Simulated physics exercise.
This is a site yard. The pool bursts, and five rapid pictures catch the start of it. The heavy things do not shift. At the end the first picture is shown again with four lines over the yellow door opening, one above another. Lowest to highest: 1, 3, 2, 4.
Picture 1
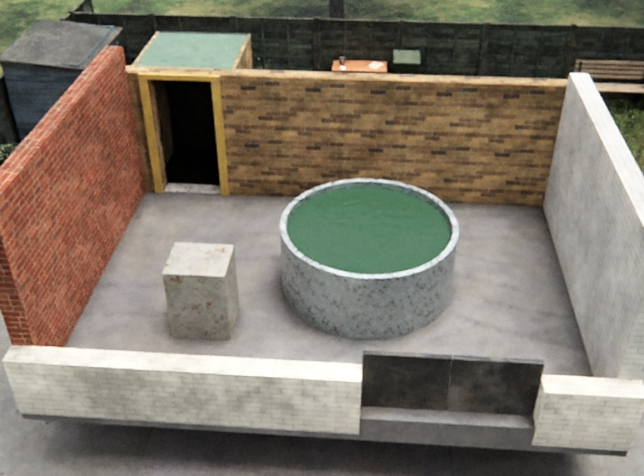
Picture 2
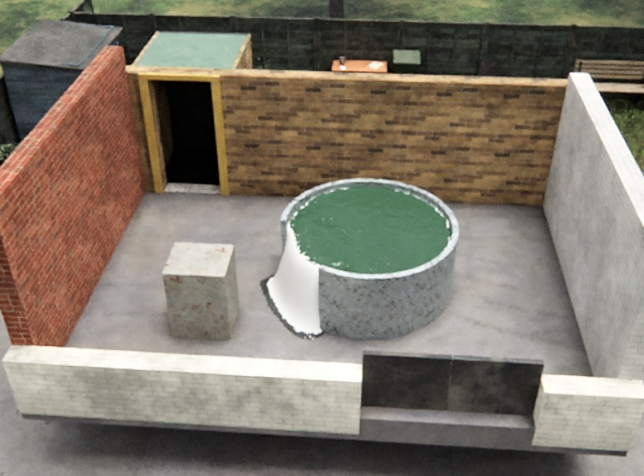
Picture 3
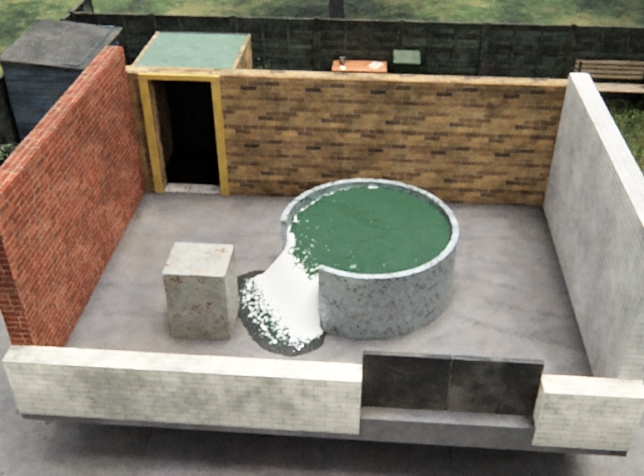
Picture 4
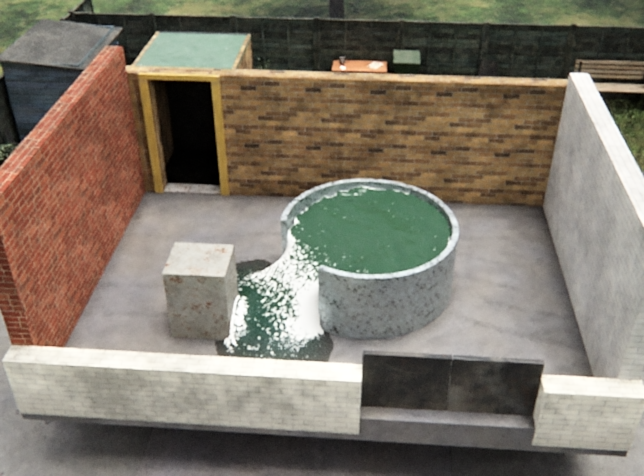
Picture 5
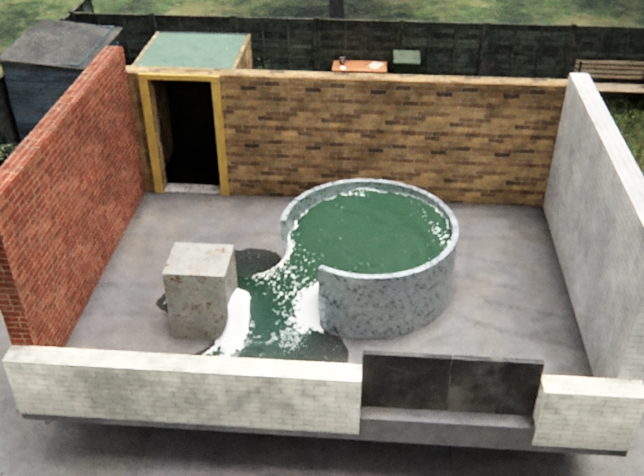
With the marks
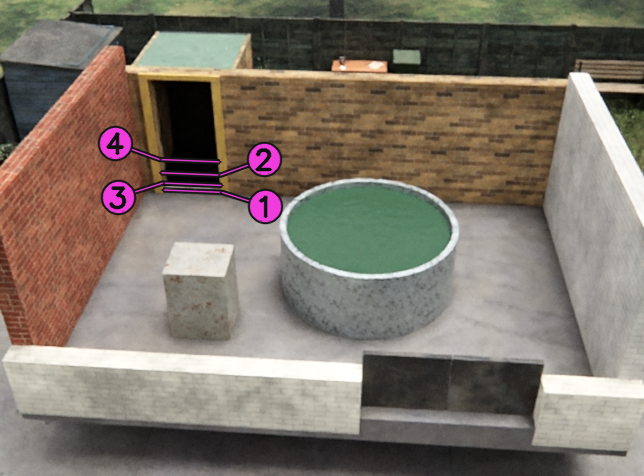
A round grey pool of green water stands in a walled concrete yard, seen from above by a still camera. A pale block sits to its left, with red brick at left, tan brick and a yellow-framed doorway behind, and a dark gate in the low whitish front wall. Water pours through the pool's left side, foaming white, then spreads green across the floor around the block.
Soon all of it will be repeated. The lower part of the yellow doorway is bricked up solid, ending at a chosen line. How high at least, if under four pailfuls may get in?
That is mark 2.
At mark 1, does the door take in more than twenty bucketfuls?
Yes.
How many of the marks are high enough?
Two.
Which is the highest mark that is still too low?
That is mark 3.
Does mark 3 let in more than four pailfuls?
Yes, that goes wrong.
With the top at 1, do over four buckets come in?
Yes, it does.
In magenta, 1 at (192, 191); 2 at (190, 174); 3 at (191, 184); 4 at (189, 160); from the bottom up 1, 3, 2, 4.
For mark 1, dozens of bucketfuls pour in.
For mark 2, nothing gets over.
For mark 3, about 11 bucketfuls get in.
For mark 4, nothing gets over.
